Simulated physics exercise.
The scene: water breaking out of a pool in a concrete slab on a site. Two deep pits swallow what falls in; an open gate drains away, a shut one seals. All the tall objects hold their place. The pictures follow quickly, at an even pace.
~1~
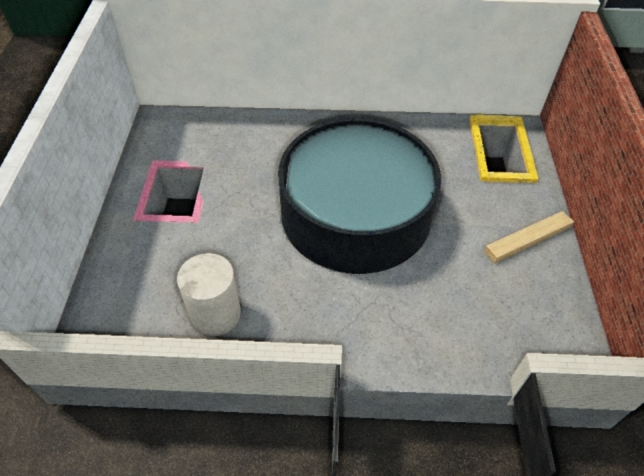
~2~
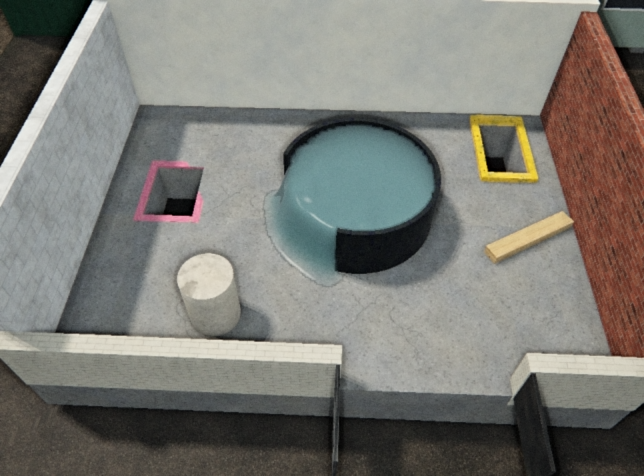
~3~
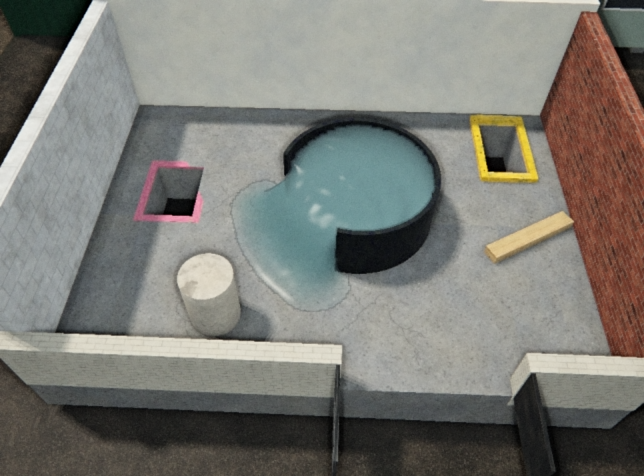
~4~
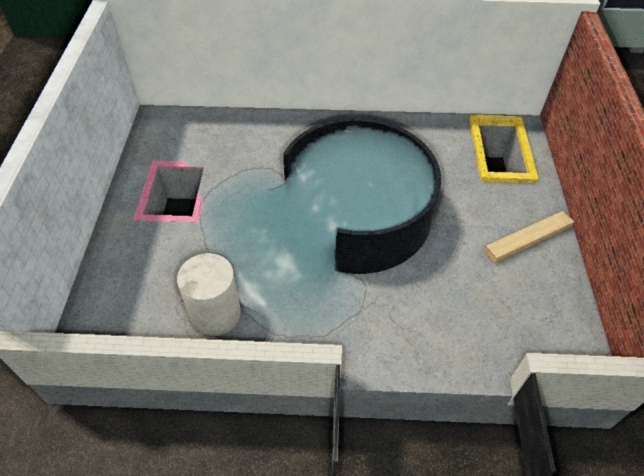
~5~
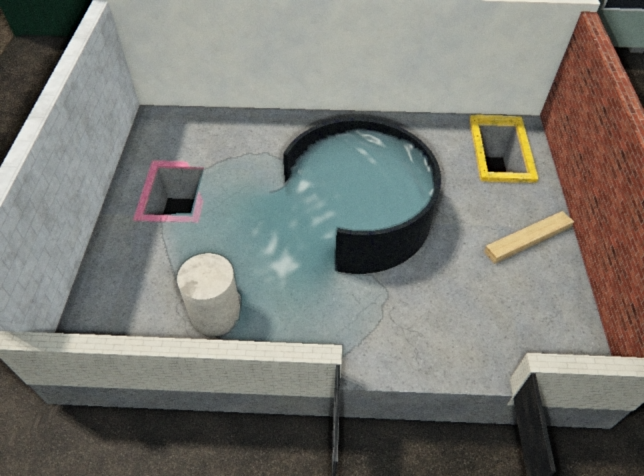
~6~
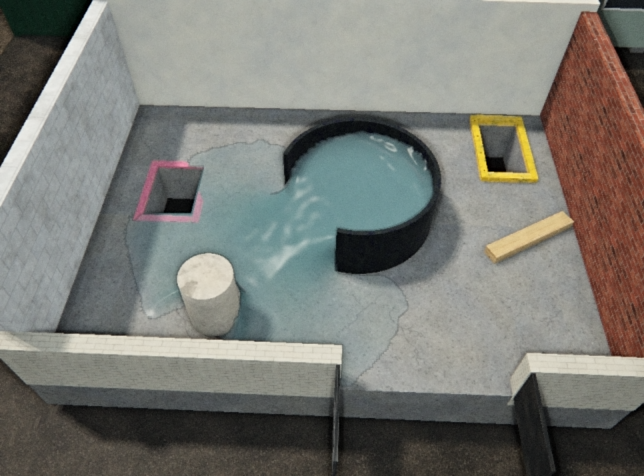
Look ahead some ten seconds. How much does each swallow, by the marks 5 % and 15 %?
In the end: The gate takes between 5 and 15 %; the yellow pit takes less than 5 %; the pink pit takes more than 15 %.
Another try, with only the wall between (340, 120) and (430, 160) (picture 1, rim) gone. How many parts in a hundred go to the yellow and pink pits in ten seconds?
Per cent: Yellow 35, pink 12.
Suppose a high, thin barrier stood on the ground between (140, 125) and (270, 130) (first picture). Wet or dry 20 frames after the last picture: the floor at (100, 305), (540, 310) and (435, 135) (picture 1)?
As listed: Flooded, wet, dry.
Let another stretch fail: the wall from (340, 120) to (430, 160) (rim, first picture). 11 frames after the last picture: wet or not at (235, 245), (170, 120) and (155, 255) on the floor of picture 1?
In that order: Not flooded, covered, not flooded.
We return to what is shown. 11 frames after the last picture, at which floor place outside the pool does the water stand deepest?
I would point to (72, 291).
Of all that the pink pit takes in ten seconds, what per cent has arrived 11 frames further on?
Some 20 per cent.
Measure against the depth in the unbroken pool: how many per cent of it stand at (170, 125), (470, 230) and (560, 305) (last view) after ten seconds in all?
In that order: 6, 8 and 6 per cent.
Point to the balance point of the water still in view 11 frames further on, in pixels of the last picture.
Near (242, 258).
A moment on, water covers 35 % of the floor; the gate 0 %, the yellow pit 0 %, the pink pit 4 %.
Next, water covers 40 % of the floor; the gate 1 %, the yellow pit 0 %, the pink pit 7 %.
Then, water covers 60 % of the floor; the gate 2 %, the yellow pit 0 %, the pink pit 13 %.
Later, water covers 90 % of the floor; the gate 3 %, the yellow pit 0 %, the pink pit 27 %.
In the end, water covers 95 % of the floor; the gate 7 %, the yellow pit 0 %, the pink pit 36 %.
